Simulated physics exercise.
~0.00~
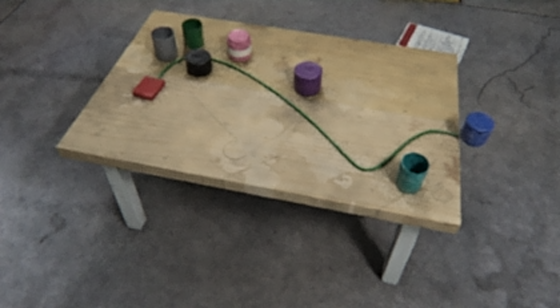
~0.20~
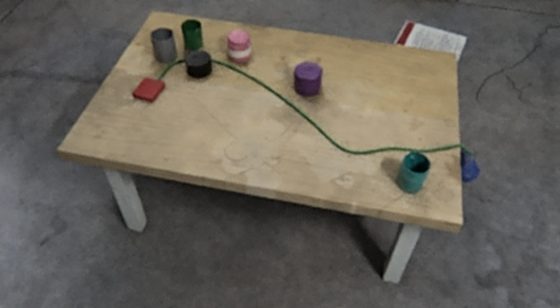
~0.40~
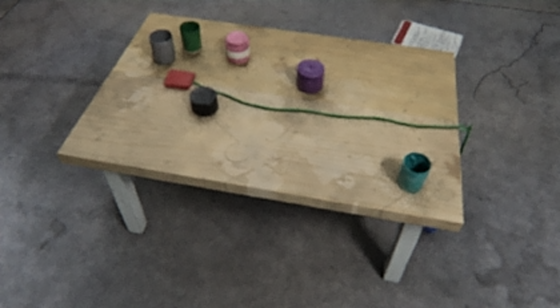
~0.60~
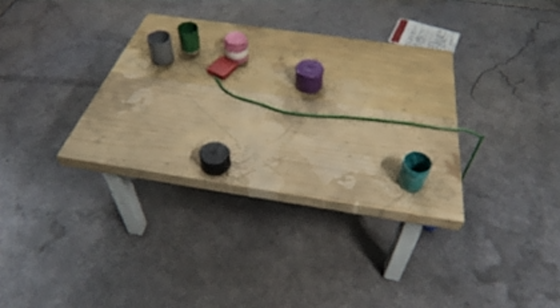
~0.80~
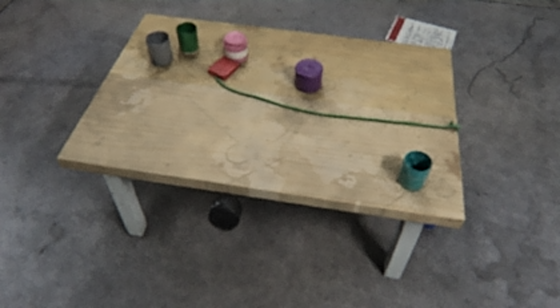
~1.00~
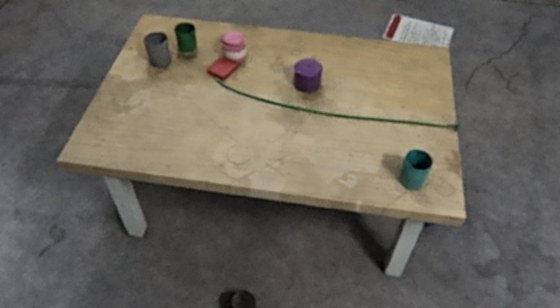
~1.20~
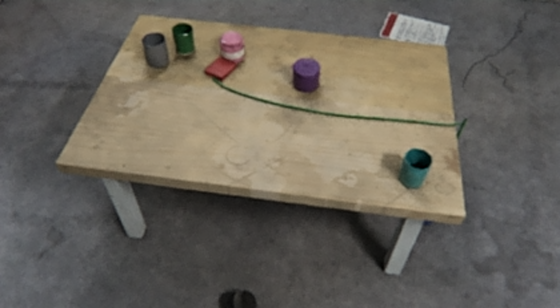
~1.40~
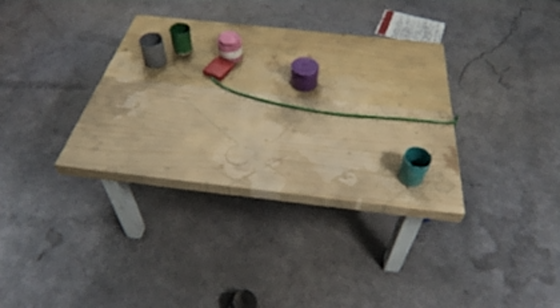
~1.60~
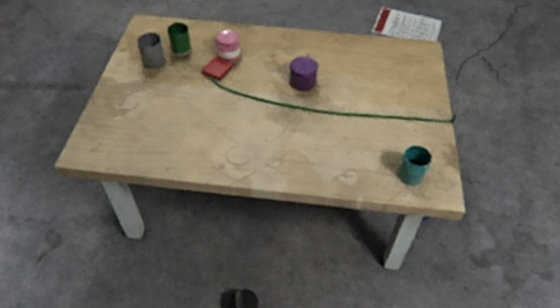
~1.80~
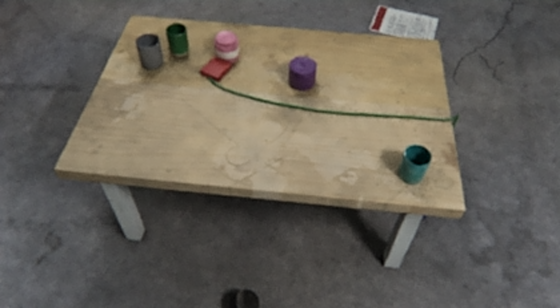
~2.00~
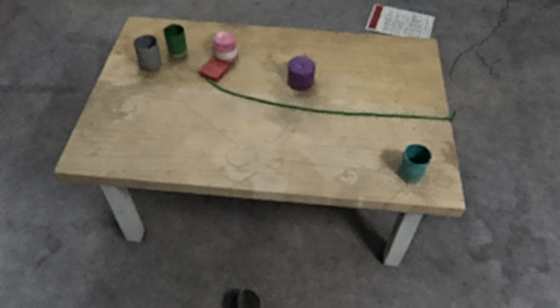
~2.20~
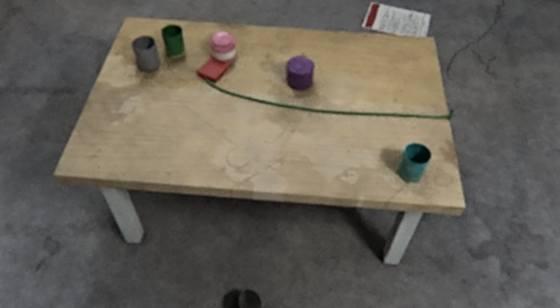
A green cable winds across a pale wooden table, seen from above on a grey concrete floor, linking a small red phone at the left to a blue speaker at the right edge. Grey and green cups, a pink jar and a black tub stand near the phone, with a purple tub mid-table and a teal cup at the right. The speaker drops over the right edge, and the cable straightens, dragging the phone rightward. The black tub slides toward the front edge, falls off and lands on the floor. The phone stops by the pink jar, which stays up.
